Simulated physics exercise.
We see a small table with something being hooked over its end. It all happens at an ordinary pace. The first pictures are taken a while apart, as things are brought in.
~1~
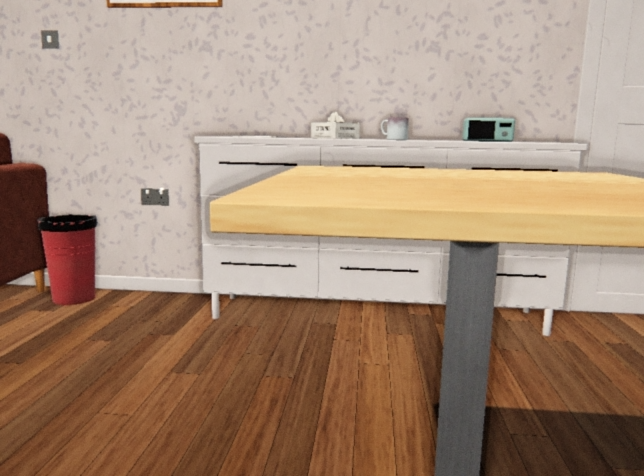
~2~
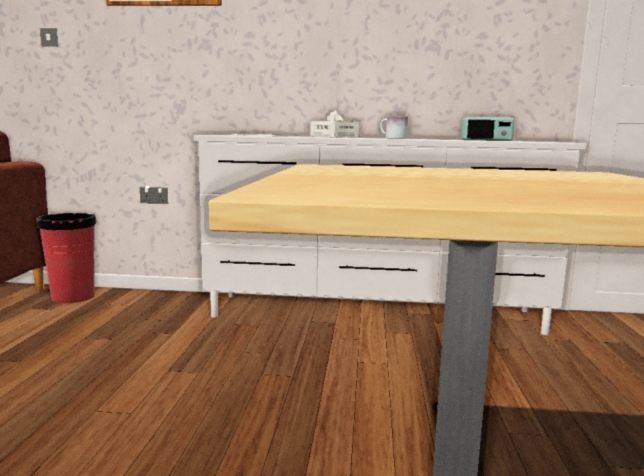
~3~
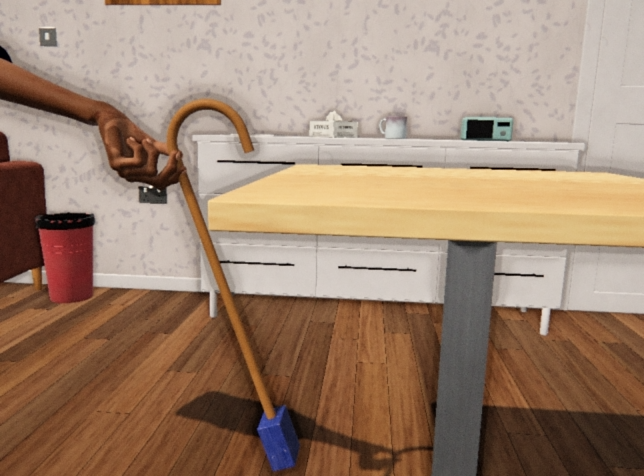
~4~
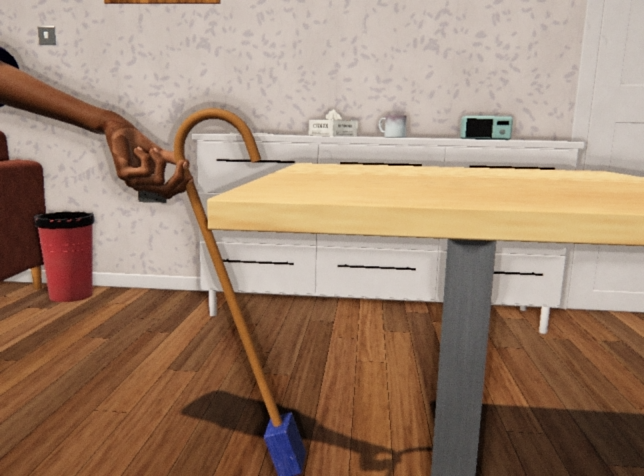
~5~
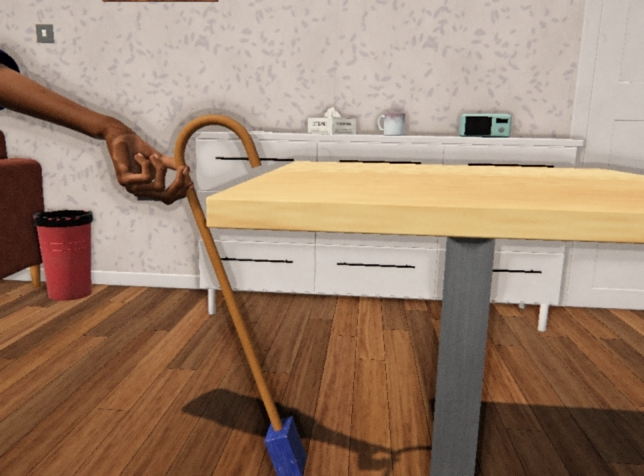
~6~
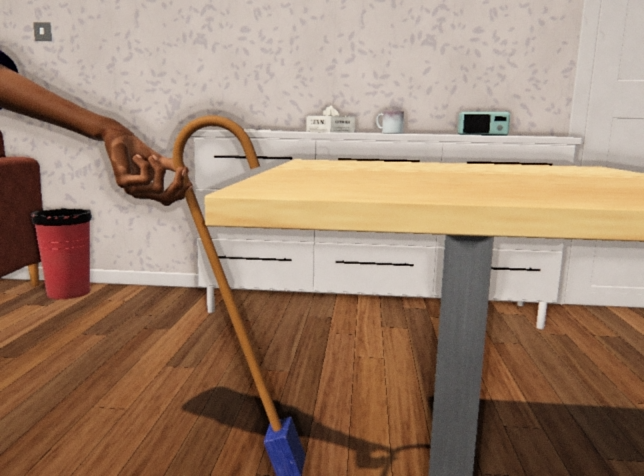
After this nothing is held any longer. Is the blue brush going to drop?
Here the blue brush slips off.
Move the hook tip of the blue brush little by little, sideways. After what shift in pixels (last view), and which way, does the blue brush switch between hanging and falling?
Some 12 pixels, right.
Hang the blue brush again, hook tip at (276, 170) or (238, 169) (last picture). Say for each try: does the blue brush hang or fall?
Try by try, it hangs from the table; drops past the edge.
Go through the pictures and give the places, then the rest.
In the first picture, table (478, 192).
In the second picture, table (477, 192).
In the third picture, still on the way; blue brush (256, 286); table (476, 192).
In the fourth picture, still on the way; blue brush (263, 295); table (476, 190).
In the fifth picture, still on the way; blue brush (263, 300); table (475, 188).
In the sixth picture, in place, still held; blue brush (262, 301); table (473, 186).
Then, 0.34 s later than the last frame, blue brush fallen near (245, 423).
Then, 0.54 s later than the last frame, blue brush dropping near (180, 457).
Then, 0.66 s later than the last frame, blue brush dropping.
When it is over, the blue brush drops past the edge.
